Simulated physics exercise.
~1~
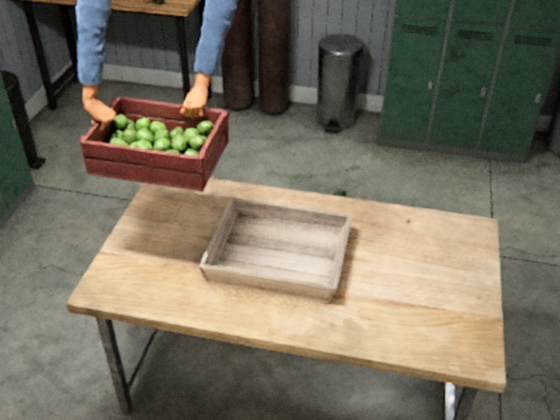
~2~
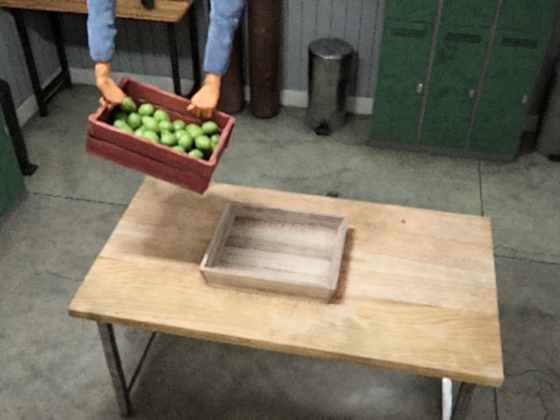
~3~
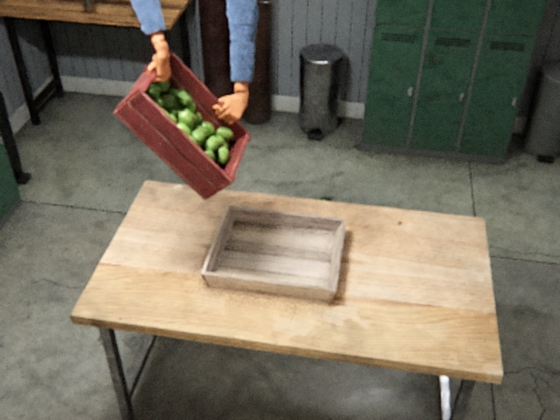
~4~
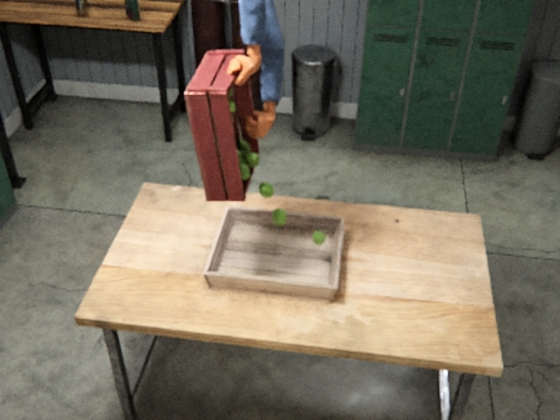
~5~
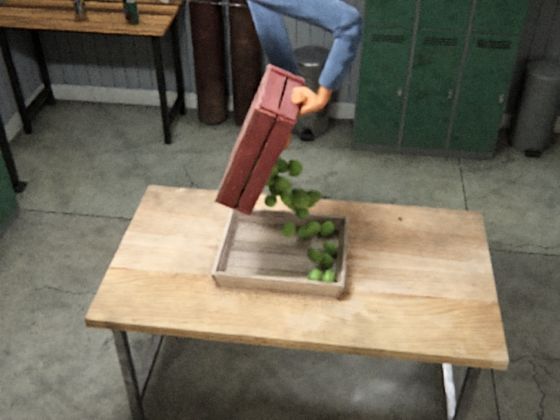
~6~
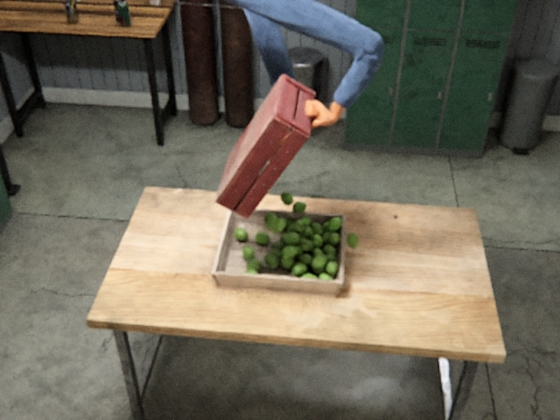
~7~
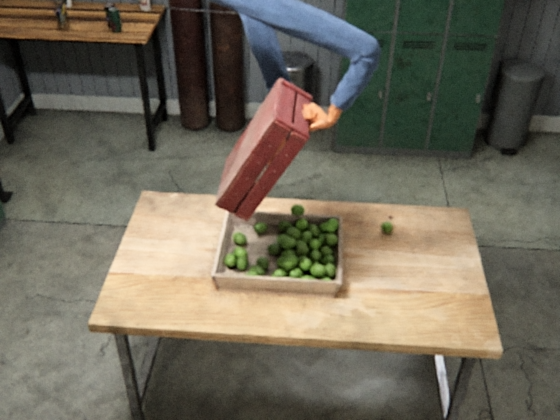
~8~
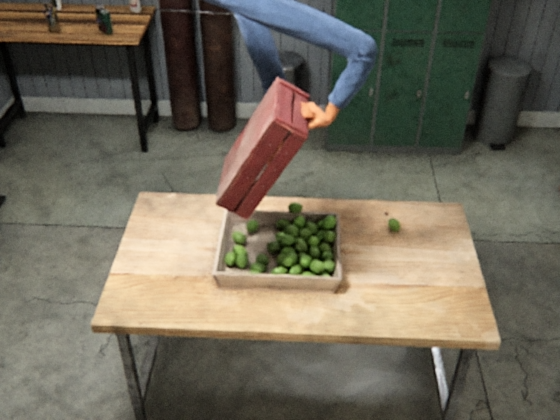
At first, two hands hold a red crate full of green limes above the far left part of a wooden table, where an empty wooden box stands. The arms tilt the crate to the right, and it grows steadily steeper until the first limes drop towards the box. As the crate tips past upright, the rest tumble out in a stream and pile up in the box. One lime goes over the right side and rolls a short way across the tabletop. Finally, the crate is held still, upturned above the heaped box, with that single lime resting on the table to the right.
